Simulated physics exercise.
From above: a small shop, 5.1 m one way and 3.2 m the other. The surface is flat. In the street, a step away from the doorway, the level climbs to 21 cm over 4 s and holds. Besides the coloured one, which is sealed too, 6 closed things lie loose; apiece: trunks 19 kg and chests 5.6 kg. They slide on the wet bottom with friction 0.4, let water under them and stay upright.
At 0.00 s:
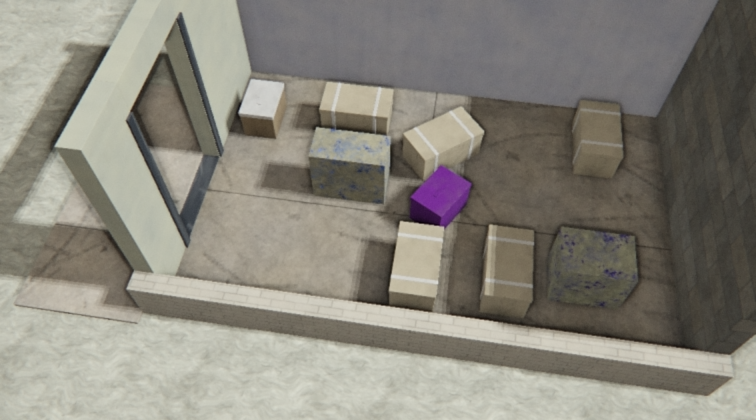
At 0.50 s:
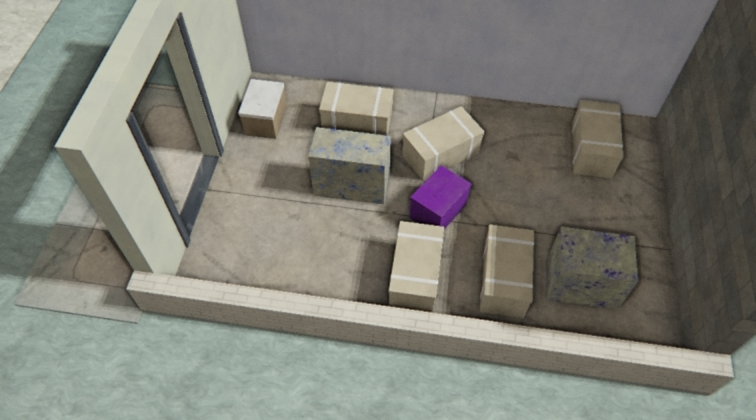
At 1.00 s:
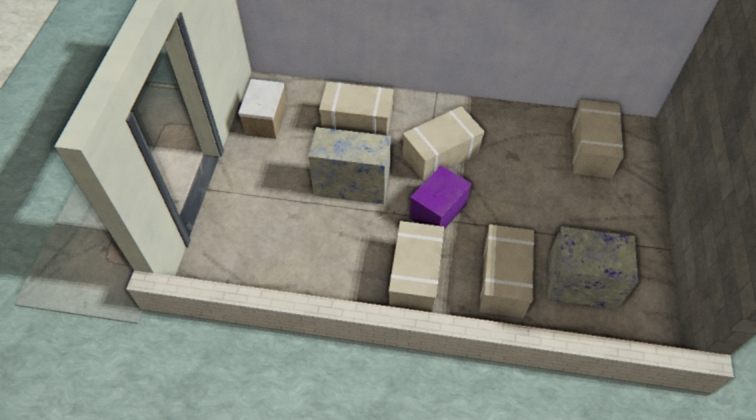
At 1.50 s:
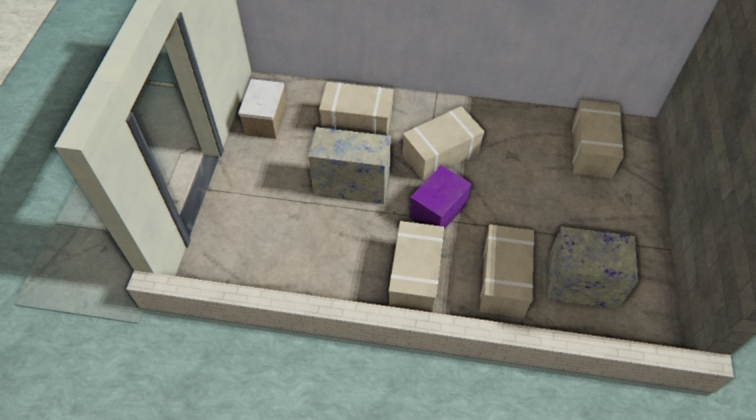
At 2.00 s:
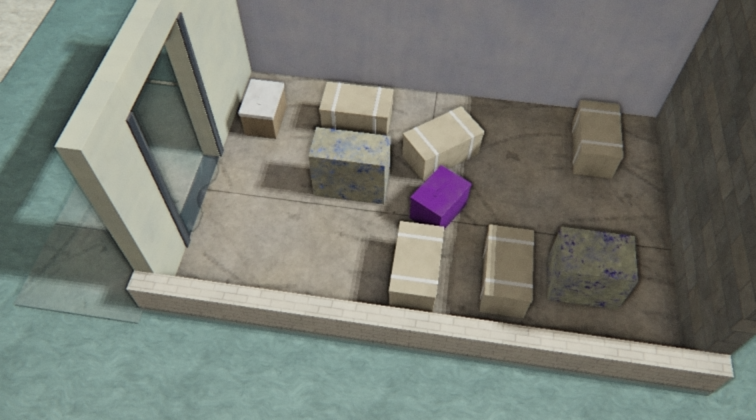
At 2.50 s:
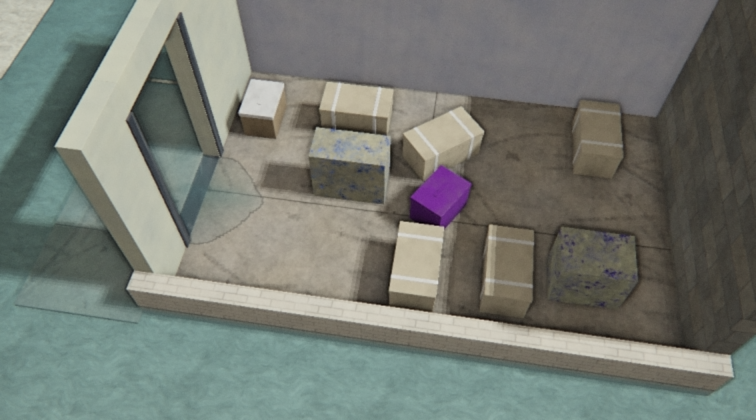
Greenish water spreading over the street outside a small shop, then creeping through the doorway onto the floor, the boxes inside staying still.
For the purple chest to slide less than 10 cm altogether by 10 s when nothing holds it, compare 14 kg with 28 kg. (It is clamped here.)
I expect that only the higher weight holds it.
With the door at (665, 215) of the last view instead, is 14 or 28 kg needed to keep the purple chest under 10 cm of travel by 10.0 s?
Then neither weight holds it.
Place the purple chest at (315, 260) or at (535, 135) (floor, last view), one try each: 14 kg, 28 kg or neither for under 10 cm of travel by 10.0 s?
In that order: Neither holds; it takes the larger.
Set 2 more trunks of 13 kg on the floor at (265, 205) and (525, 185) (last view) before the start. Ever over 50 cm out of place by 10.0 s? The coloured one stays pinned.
In that order: Over, short of it.
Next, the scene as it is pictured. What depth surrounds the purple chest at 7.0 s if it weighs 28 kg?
About 5 cm.
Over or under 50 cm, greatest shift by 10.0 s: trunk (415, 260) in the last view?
It is more.
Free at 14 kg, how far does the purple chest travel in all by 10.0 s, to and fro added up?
About 150 cm.
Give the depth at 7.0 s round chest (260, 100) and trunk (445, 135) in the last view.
Roughly 3 and 4 cm.
After 3.5 s the purple chest would be 0 cm from its start with 14 kg and 0 cm from its start with 28 kg; 0 cm of water round it then.
After 4.5 s the purple chest would be 0 cm from its start with 14 kg and 0 cm from its start with 28 kg; 2 cm of water round it then.
After 7.0 s the purple chest would be 10 cm from its start with 14 kg and 0 cm from its start with 28 kg; 5 cm of water round it then.
After 10.0 s the purple chest would be 142 cm from its start with 14 kg and 0 cm from its start with 28 kg; 8 cm of water round it then.
